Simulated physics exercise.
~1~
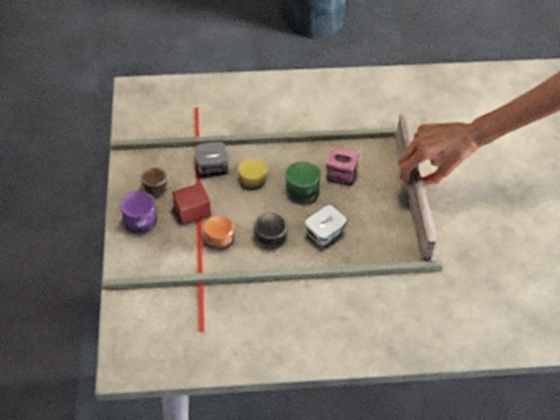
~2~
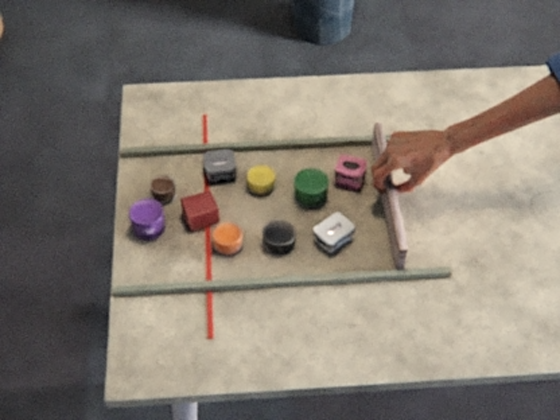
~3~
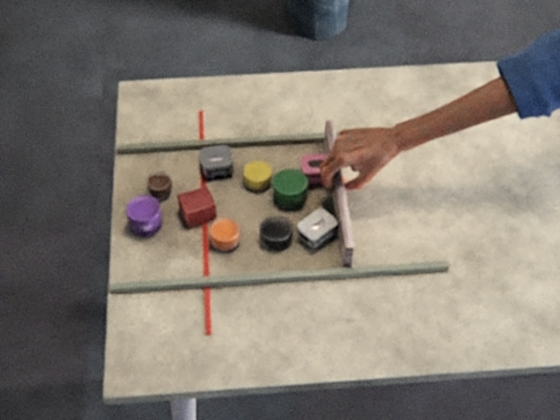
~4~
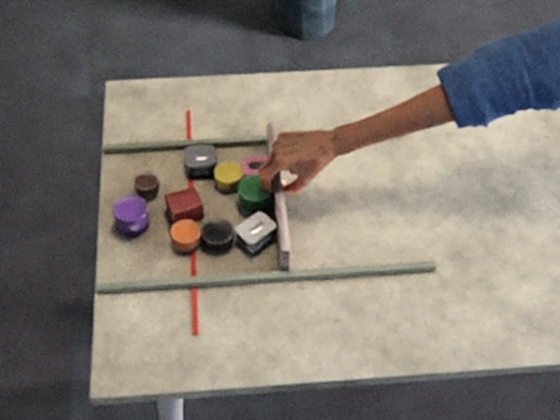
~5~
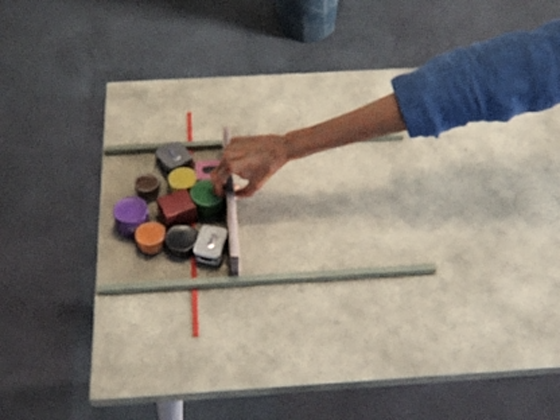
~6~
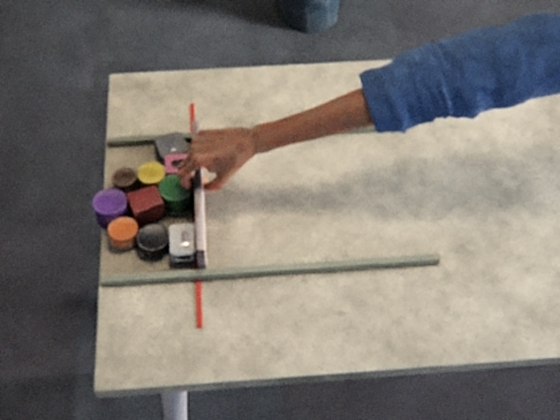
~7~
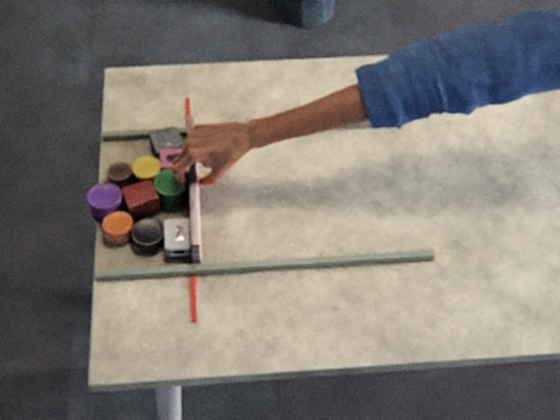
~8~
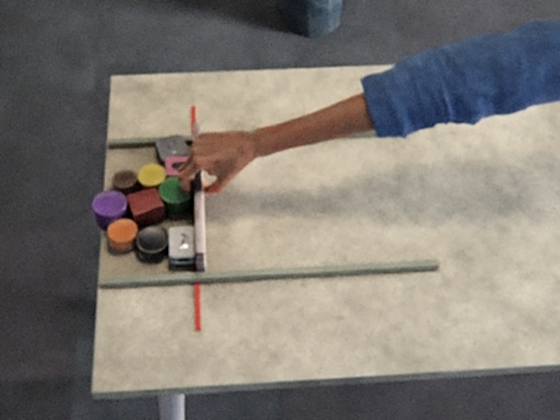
A hand slides an upright board leftward along a channel on a table, gathering scattered colourful pots, tins and cases into a tight cluster near the left edge, then stops at the red tape and holds there, with all the items still on the table.
